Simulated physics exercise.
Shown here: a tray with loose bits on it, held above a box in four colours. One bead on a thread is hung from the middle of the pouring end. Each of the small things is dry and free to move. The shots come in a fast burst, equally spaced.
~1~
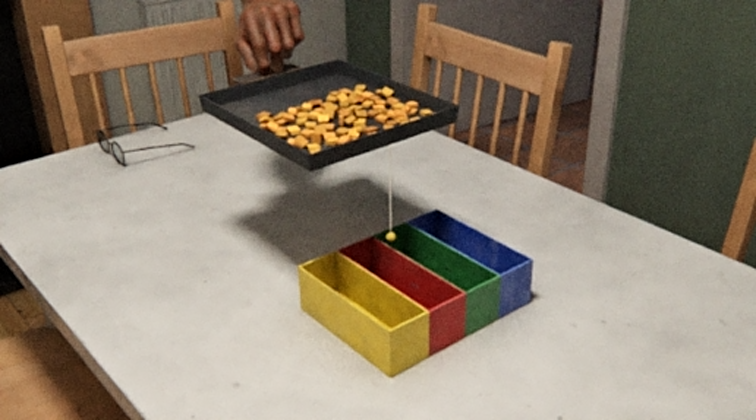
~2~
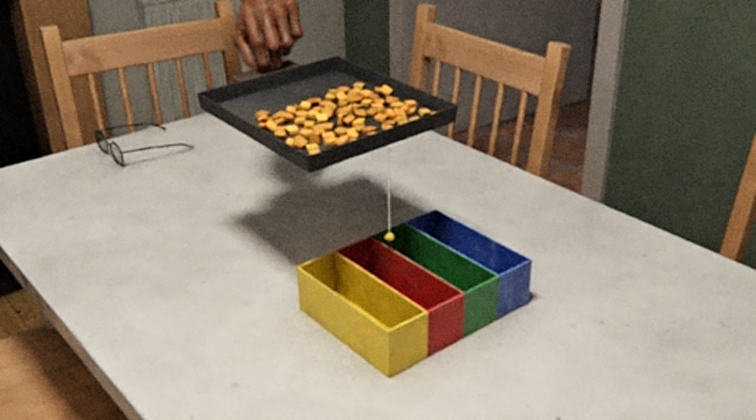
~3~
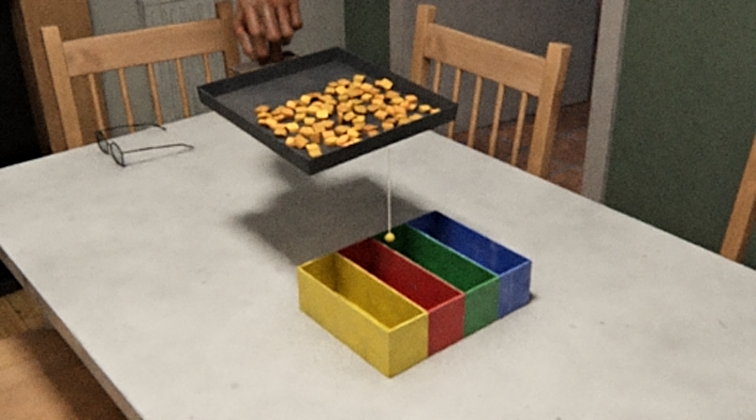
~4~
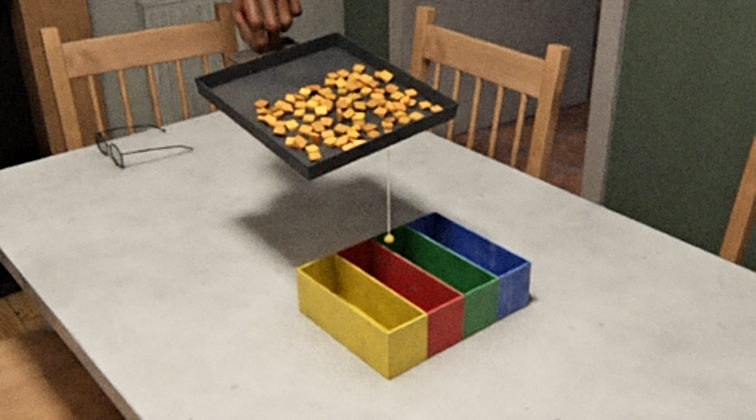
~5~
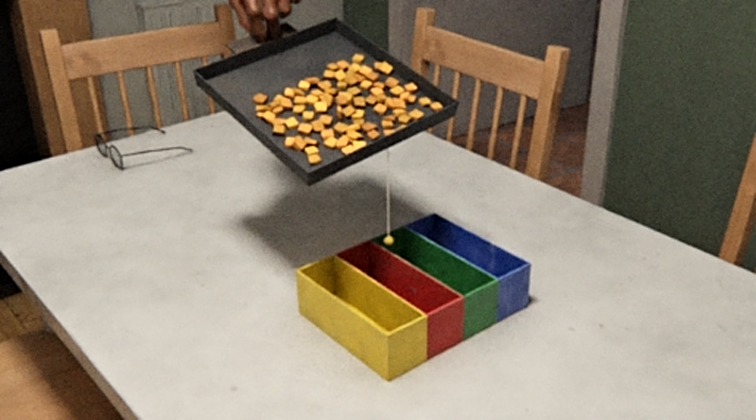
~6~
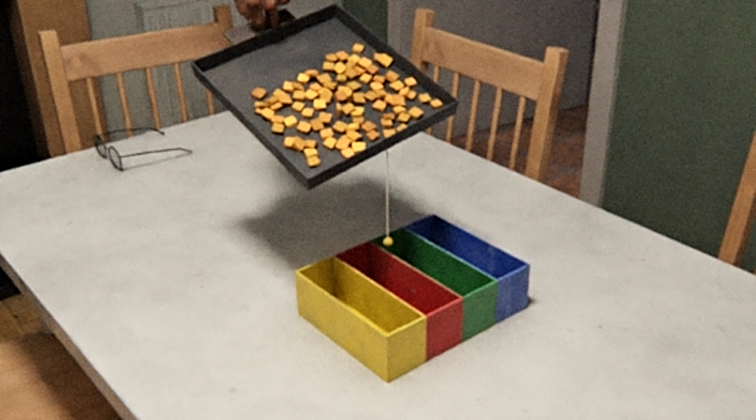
A hand steadily tilting a dark tray of orange-brown cereal squares toward its lower left corner above a four-coloured divided box.
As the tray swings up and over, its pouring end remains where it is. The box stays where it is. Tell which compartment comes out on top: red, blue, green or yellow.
It is yellow that comes out on top.
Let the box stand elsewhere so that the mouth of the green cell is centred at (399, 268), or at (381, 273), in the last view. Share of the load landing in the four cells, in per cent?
You'd get near 100 percent first and near 100 percent next.
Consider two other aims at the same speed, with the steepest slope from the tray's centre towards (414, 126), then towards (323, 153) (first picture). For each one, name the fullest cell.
In order, it comes out as that blue cell and yellow.
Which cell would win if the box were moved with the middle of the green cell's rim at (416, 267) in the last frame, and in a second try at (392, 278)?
Try one: The yellow cell; try two: The cell in red.
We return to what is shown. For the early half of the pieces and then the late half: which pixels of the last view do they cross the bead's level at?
At about (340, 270), then at (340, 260).
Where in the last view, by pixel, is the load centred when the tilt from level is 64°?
The load's middle is around (343, 131).
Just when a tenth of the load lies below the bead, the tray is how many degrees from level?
Roughly 90 degrees from level.
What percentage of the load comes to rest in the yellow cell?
Close to 70 in every hundred pieces.
Just after the last frame, tray tipped steeply; every one on the tray.
A moment on, tray tipped past a quarter turn; roughly two thirds on the tray; about a tenth in the yellow cell; just a few in the red cell; roughly a quarter falling or outside the box.
Further on, tray tipped past a quarter turn; the larger part in the yellow cell; about a tenth in the red cell; about a tenth falling or outside the box.
When it is over, tray tipped past a quarter turn; the larger part in the yellow cell; about a tenth in the red cell; not one in the green cell; not one in the blue cell; about a tenth outside the box.
